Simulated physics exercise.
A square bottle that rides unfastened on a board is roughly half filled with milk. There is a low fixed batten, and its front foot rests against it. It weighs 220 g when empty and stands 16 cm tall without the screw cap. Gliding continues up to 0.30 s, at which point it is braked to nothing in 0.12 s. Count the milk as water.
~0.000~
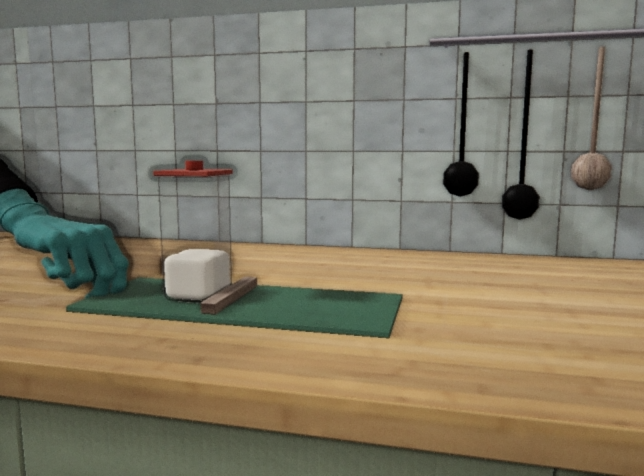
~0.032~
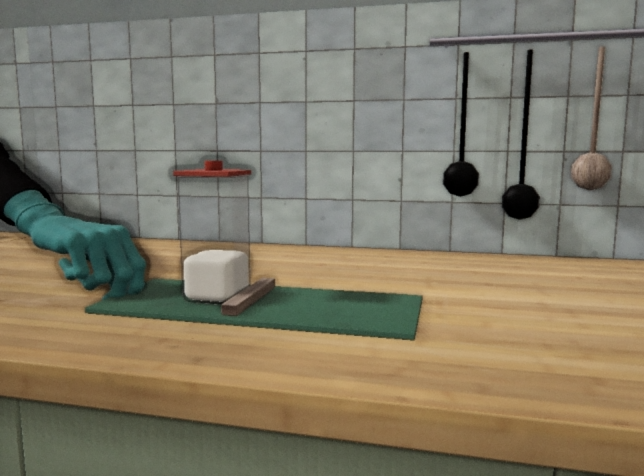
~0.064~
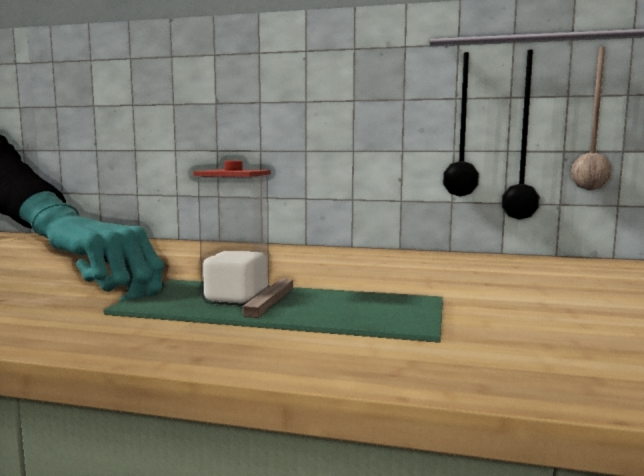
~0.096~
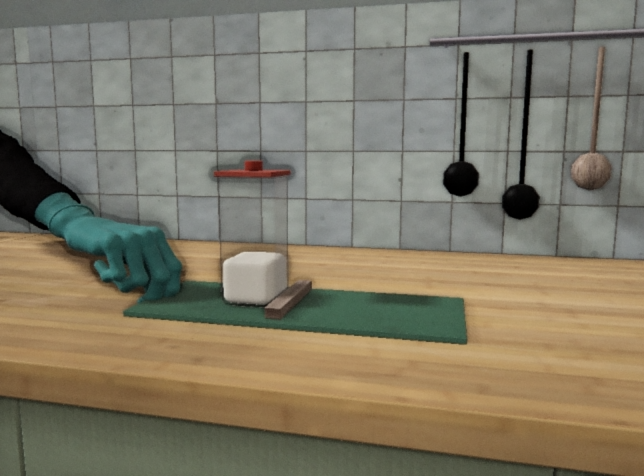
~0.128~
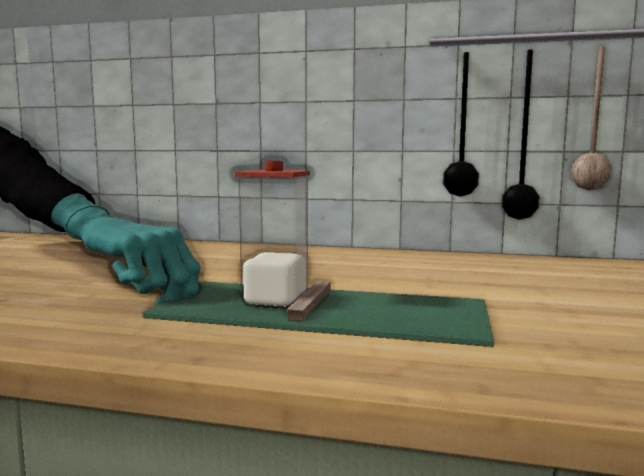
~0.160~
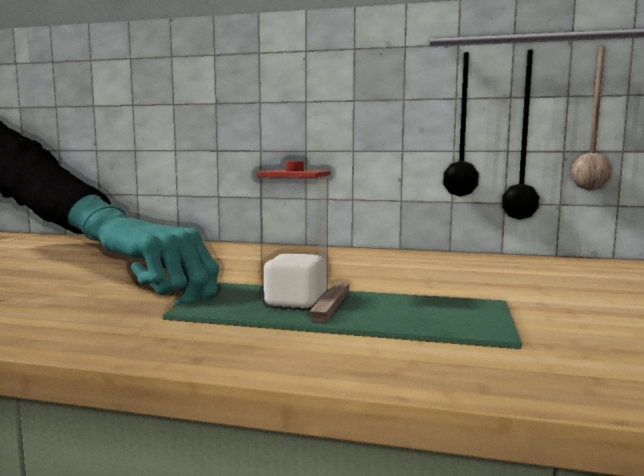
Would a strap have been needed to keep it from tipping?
Pretty sure it won't capsize.
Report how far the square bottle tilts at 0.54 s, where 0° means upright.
I'd put it at close to 6 degrees off upright.
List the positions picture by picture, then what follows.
In the first frame, 0.0 cm from the start; square bottle, level (177, 253) left, (222, 255) right, rim (220, 178).
In the second frame, 2.7 cm from the start; square bottle, level (196, 254) left, (242, 256) right.
In the third frame, 5.3 cm from the start; square bottle, level (215, 255) left, (261, 258) right.
In the fourth frame, 8.0 cm from the start; square bottle, level (233, 256) left, (281, 258) right.
In the fifth frame, 10.6 cm from the start; square bottle, level (253, 257) left, (302, 259) right.
In the sixth frame, 13.3 cm from the start; square bottle, level (272, 259) left, (321, 261) right.
After 0.42 s the board moves at 0.00 m/s; the square bottle leans 6°.
After 0.54 s the square bottle leans 6°.
After 0.70 s the square bottle stands where it began.
After 0.92 s the square bottle stands where it began.
In the end the square bottle stands where it began.
